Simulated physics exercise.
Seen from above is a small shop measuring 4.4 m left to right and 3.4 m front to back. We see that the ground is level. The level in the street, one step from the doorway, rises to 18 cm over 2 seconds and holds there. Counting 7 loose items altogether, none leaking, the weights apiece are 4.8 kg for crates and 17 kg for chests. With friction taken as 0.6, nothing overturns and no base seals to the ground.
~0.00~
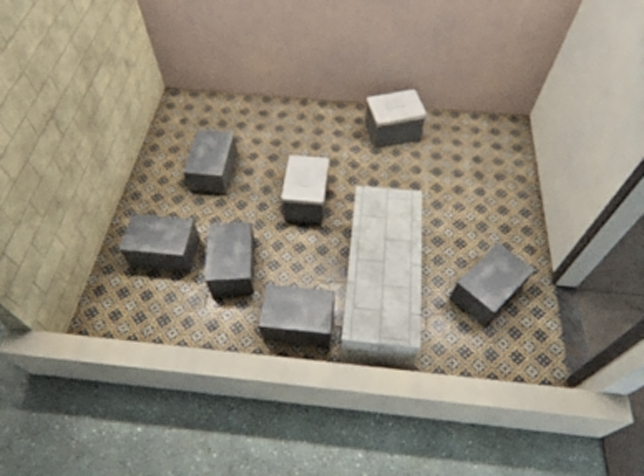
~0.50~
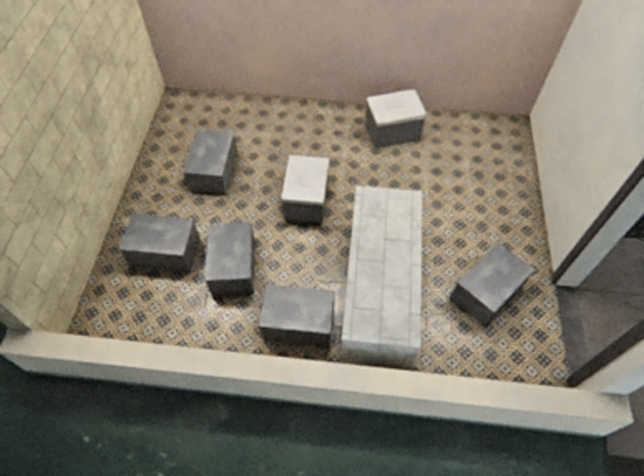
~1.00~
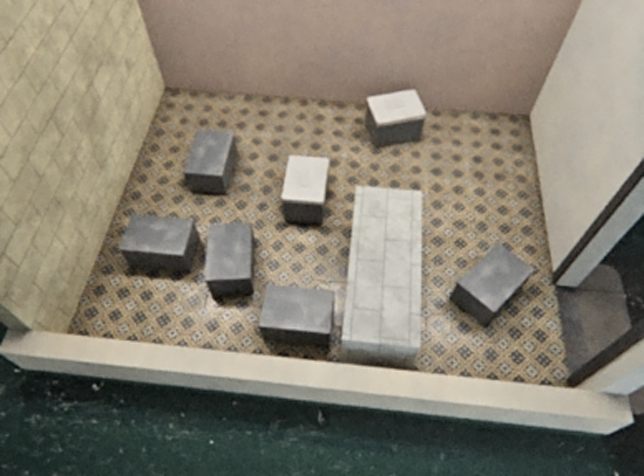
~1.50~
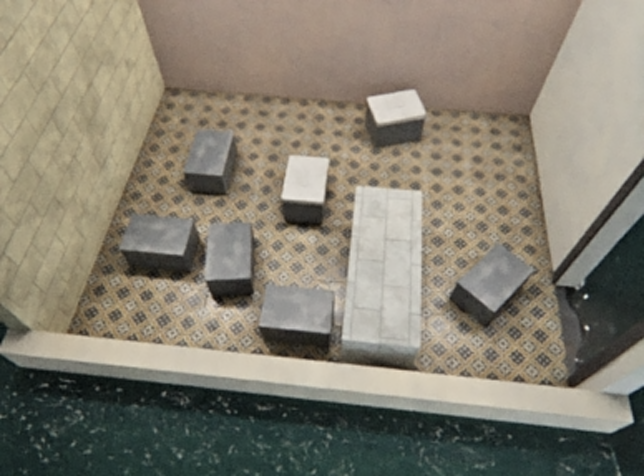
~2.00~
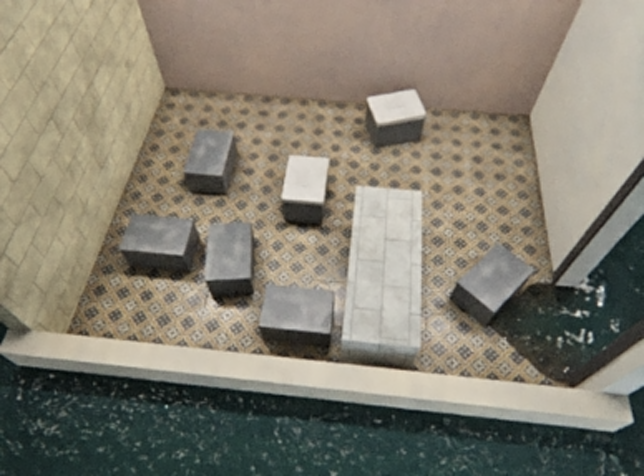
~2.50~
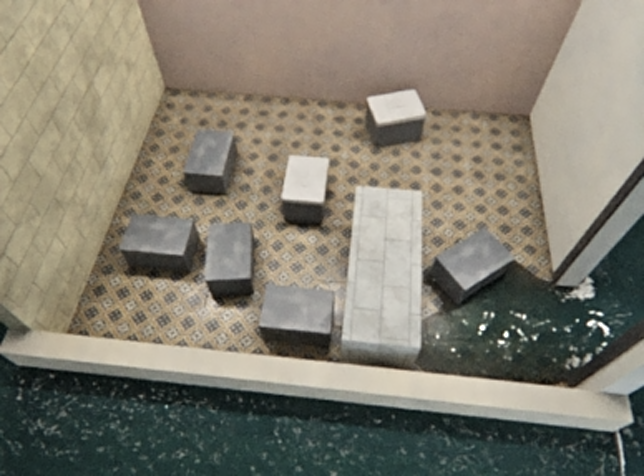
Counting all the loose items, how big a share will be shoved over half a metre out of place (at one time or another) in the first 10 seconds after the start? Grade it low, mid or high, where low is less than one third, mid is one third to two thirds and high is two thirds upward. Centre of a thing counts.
Grade: Low.
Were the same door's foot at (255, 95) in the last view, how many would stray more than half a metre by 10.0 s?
In that case the number is 4.
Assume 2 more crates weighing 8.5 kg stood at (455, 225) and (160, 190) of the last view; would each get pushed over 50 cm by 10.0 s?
Taking them in order, the first is above the threshold and the second is below the threshold.
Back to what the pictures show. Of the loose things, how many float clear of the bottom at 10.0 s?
At that point I count 3.
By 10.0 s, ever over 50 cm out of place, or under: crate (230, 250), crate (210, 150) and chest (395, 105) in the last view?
In that order: Below the mark, below the mark, above the mark.
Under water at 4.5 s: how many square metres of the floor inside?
I'd put it close to 5.5 m2.
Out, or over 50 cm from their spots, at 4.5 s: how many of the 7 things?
By then the count is 1.
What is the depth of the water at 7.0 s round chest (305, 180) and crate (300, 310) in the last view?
First about 1 cm, second about 2 cm.
After 3.5 s 1 of 7 are over 50 cm from their spots; 0 afloat.
After 4.5 s 1 of 7 are over 50 cm from their spots; 1 afloat.
After 7.0 s 1 of 7 are over 50 cm from their spots; 1 afloat.
After 10.0 s 2 of 7 are over 50 cm from their spots, and 2 have been at some point; 3 afloat.
